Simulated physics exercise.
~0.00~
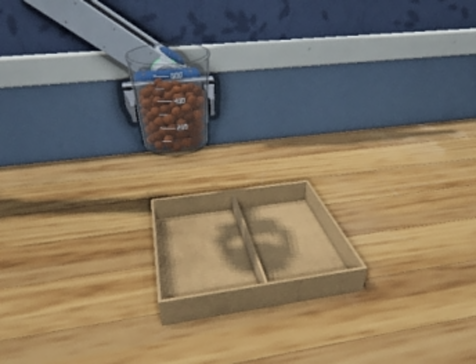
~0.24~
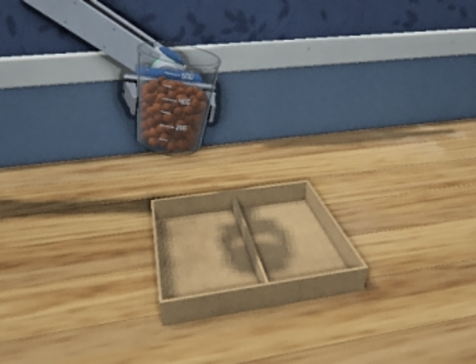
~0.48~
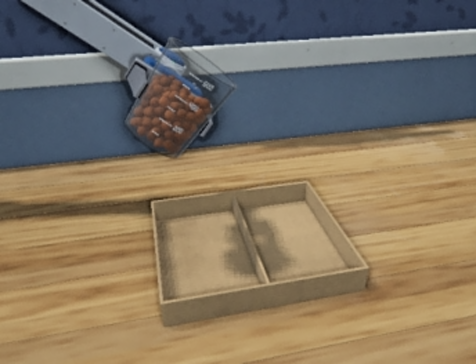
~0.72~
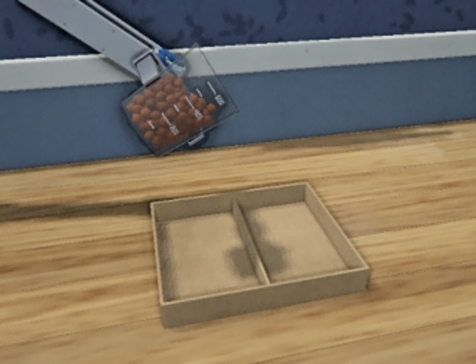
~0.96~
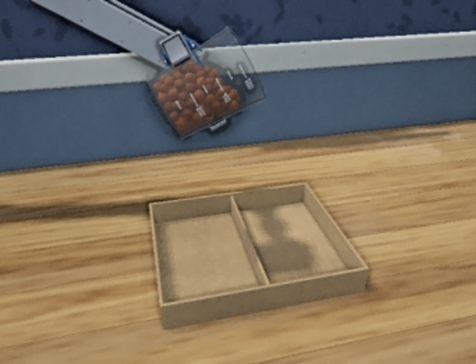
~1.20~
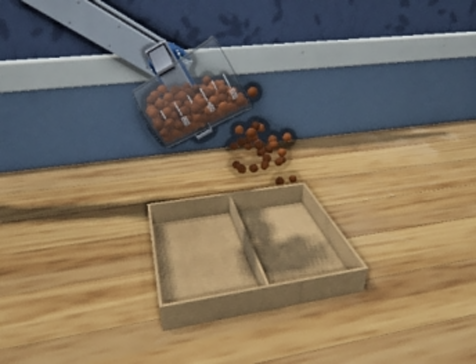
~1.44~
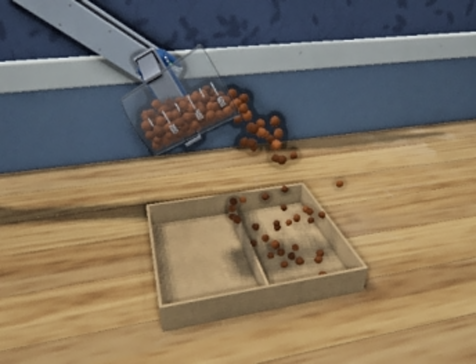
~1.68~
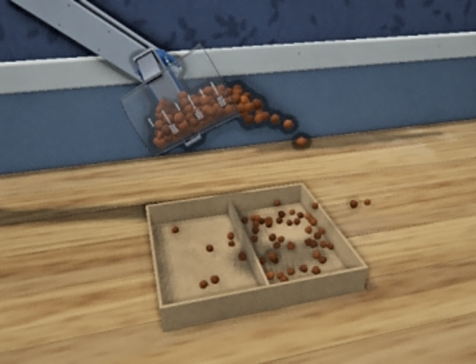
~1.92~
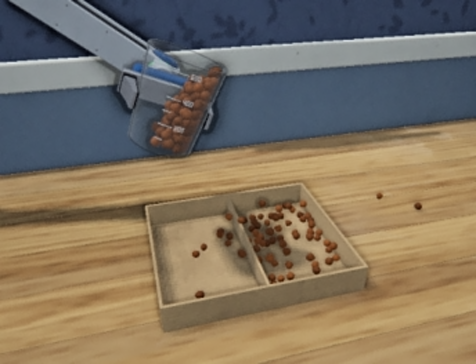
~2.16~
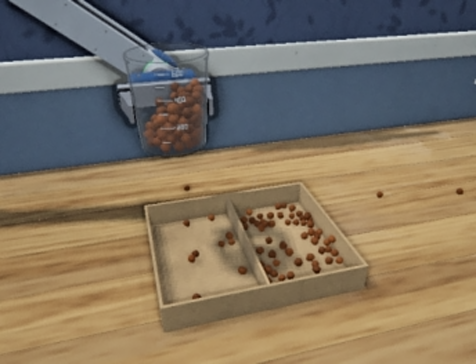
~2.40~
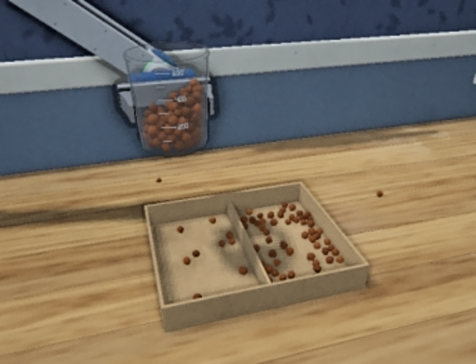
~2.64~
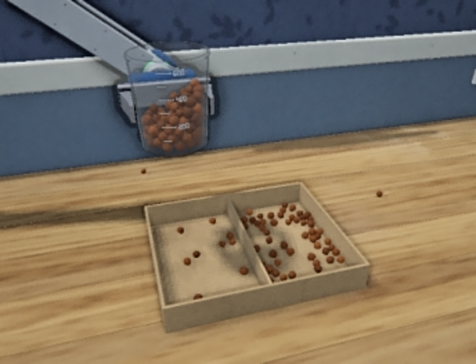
On a wooden tabletop before a blue wall, a mechanical arm tips a clear cup of hazelnuts over a divided tray, spilling some mostly into the right part, then turns the cup upright, still holding many, while a few nuts lie outside the tray.
